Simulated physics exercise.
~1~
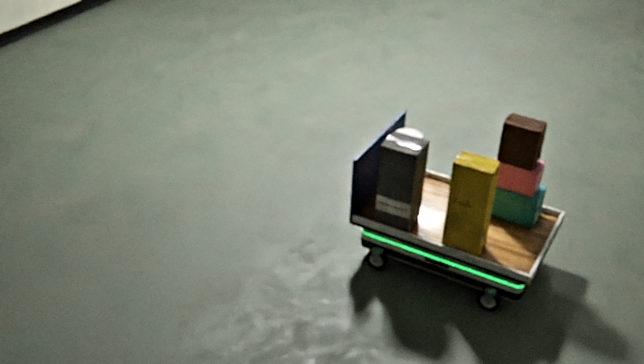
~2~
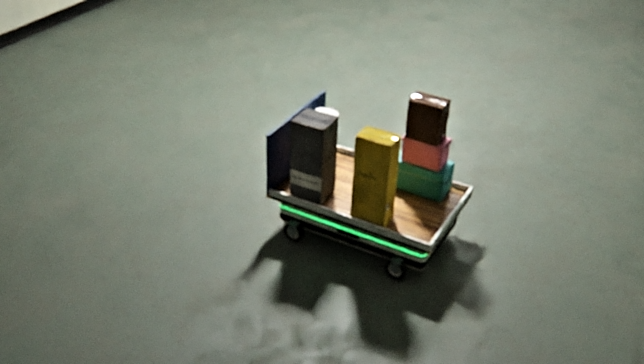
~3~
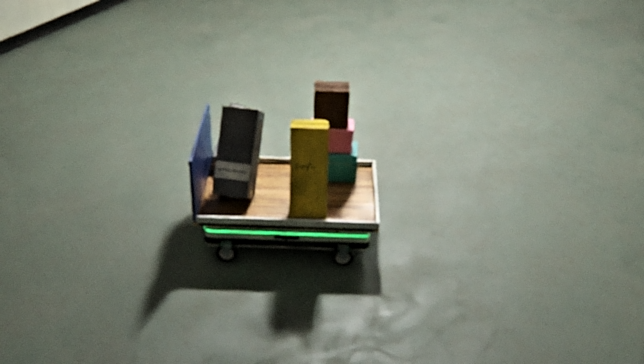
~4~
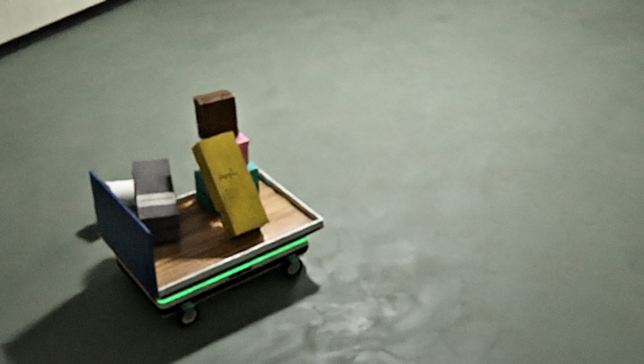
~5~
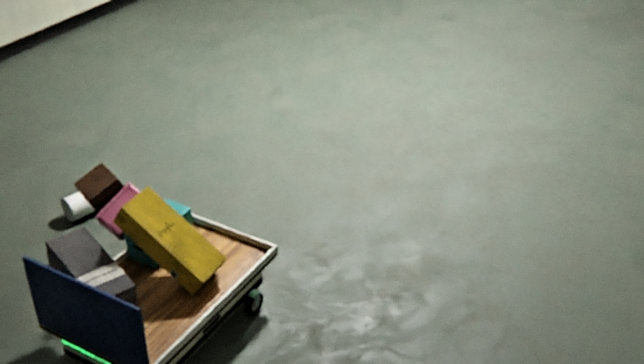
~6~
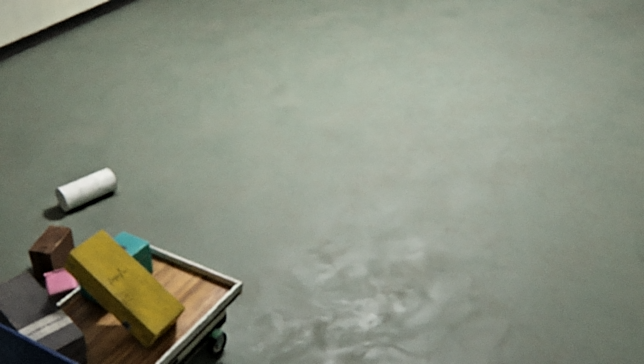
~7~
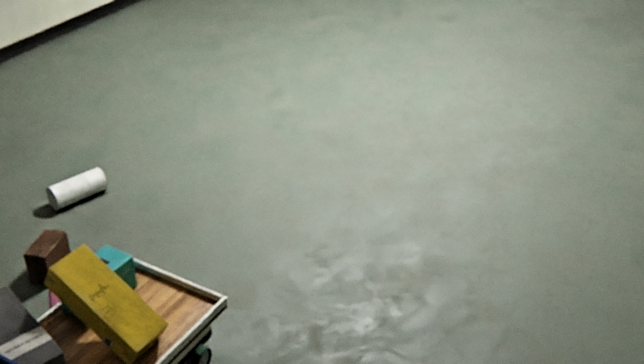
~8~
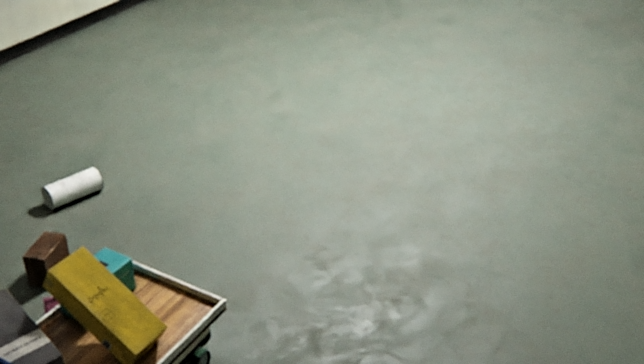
At the start, a low cart with a blue front board and a green light strip carries upright grey and yellow boxes, a brown box stacked on pink and turquoise blocks, and a partly hidden white canister. It rolls left across a grey floor, and the grey box tilts as the cart begins curving toward the viewer. The grey box falls over, and the yellow one leans into the stack. The brown and pink blocks topple off the far side, where the canister lies on the floor. The cart stops at lower left, the turquoise block still upright behind the fallen yellow box.
